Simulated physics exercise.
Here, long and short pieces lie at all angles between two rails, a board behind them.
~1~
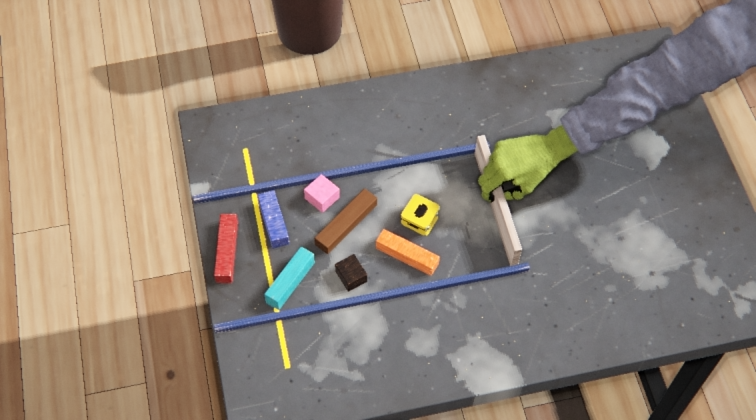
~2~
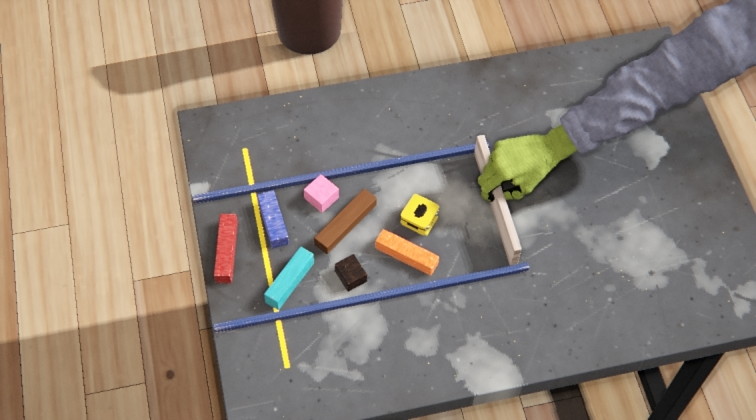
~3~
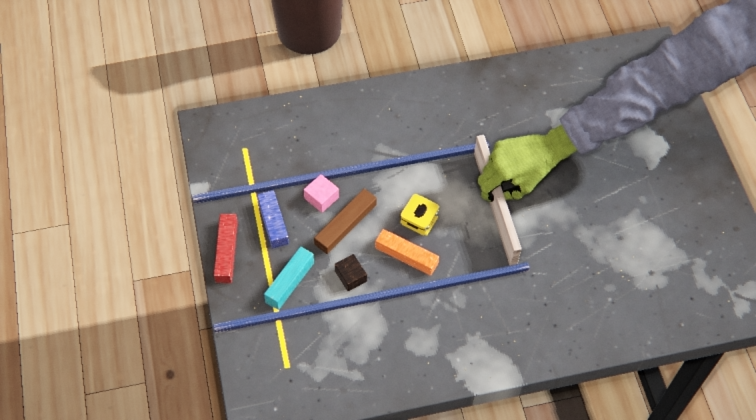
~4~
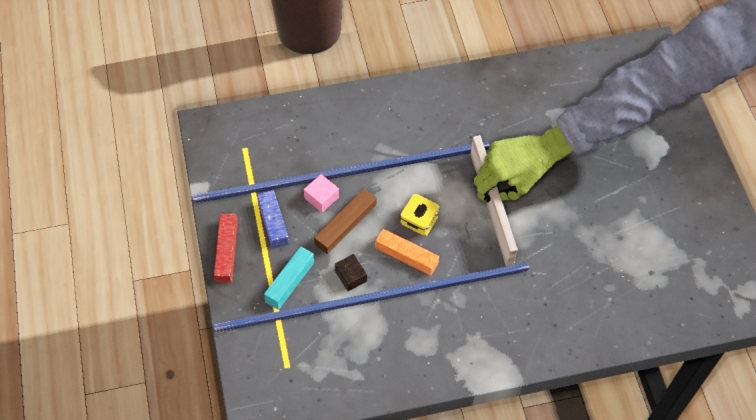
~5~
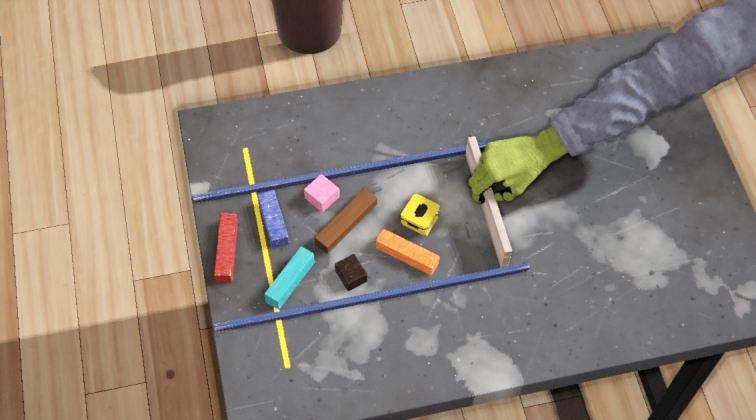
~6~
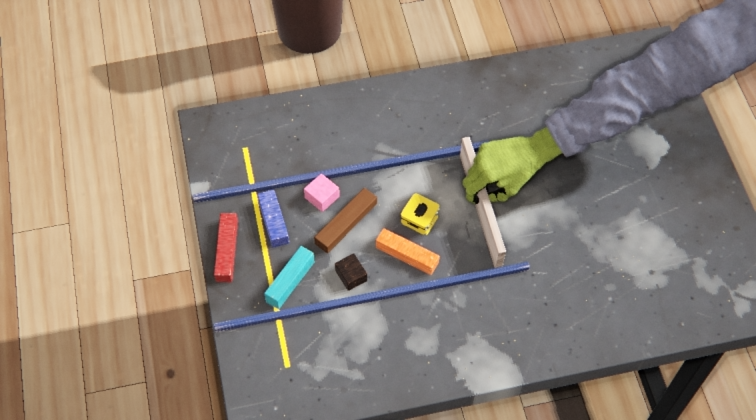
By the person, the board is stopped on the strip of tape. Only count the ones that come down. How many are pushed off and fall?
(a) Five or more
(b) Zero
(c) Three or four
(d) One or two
d.
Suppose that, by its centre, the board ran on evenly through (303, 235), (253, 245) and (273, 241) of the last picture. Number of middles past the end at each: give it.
In order, that gives 0, then 3, then 1.
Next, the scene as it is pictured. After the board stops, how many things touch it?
The count in contact is 3.
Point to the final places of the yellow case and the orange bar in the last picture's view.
They come to rest around (244, 248) and (244, 279).
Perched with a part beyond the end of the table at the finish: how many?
Overhanging: 3.
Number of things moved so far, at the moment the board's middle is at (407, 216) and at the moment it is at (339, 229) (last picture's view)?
Well, it's 2 at the first one and 7 at the second.
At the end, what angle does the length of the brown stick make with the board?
The angle comes out near 45 degrees.
Soon after, none off yet; red bar at rest near (226, 247); blue bar at rest near (273, 218); turquoise bar at rest near (290, 278).
Then, none off yet; red bar at rest near (226, 247); blue bar moved a little near (260, 216); turquoise bar moved a little near (274, 284).
At rest, the number that fall off is one or two; fallen, red bar.
